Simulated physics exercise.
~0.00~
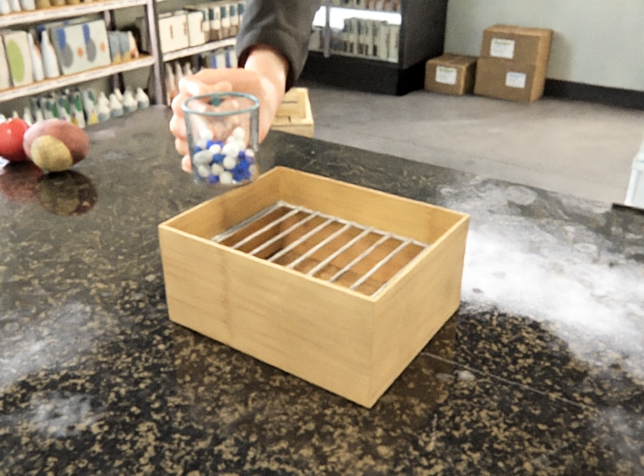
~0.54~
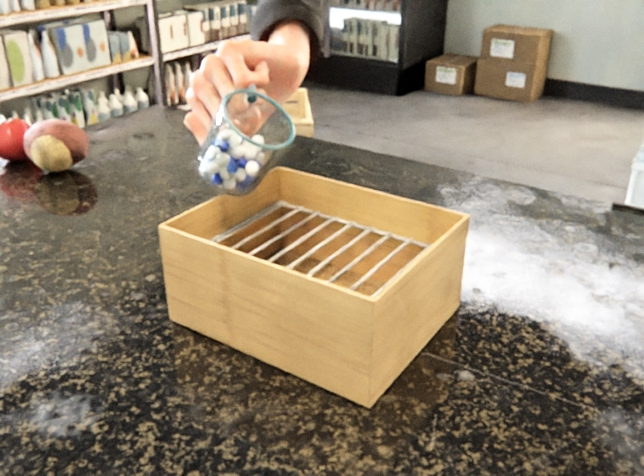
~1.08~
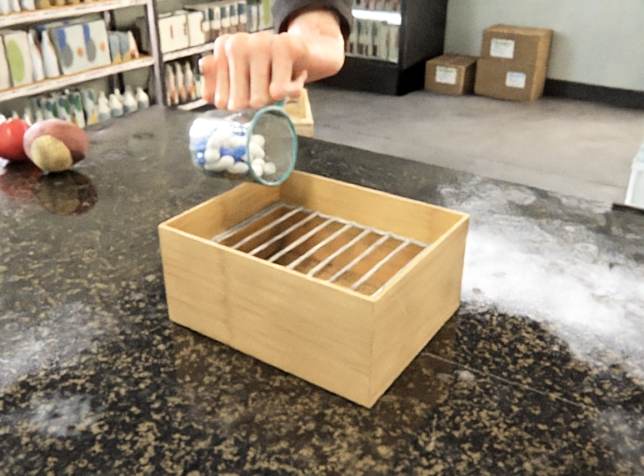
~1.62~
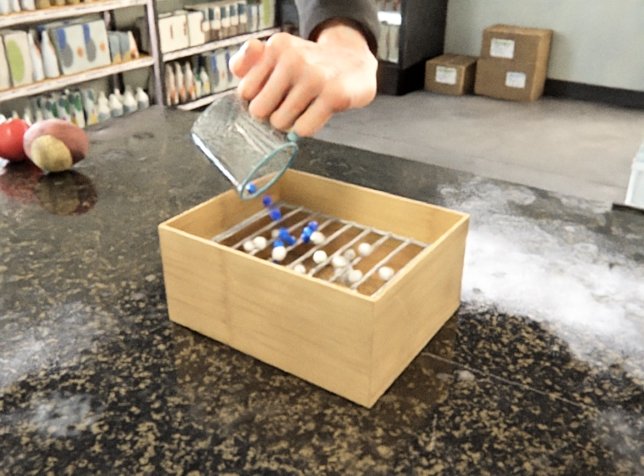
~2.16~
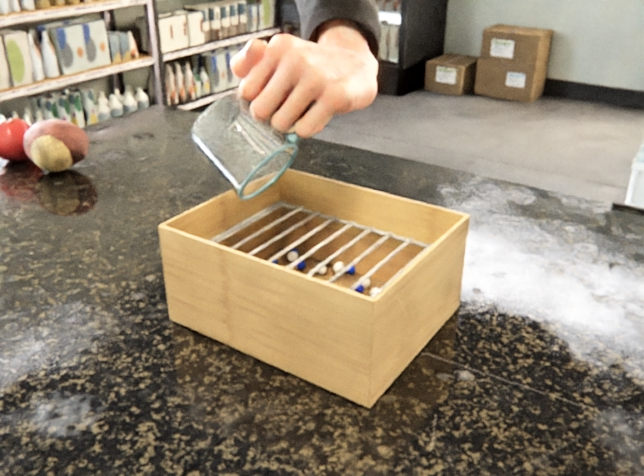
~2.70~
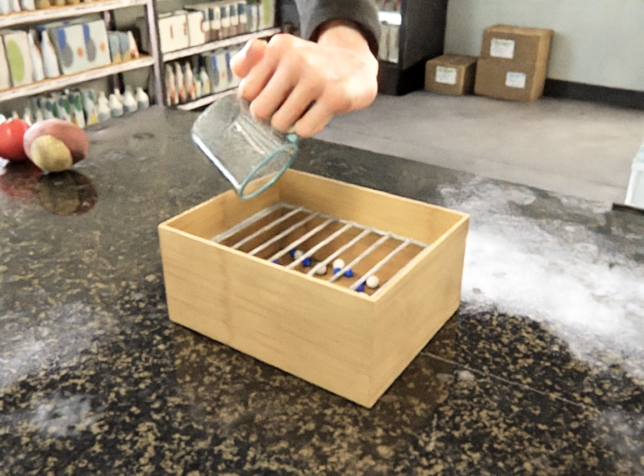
A hand tips blue and white beads from a clear cup, and they fall through wires into a wooden box.
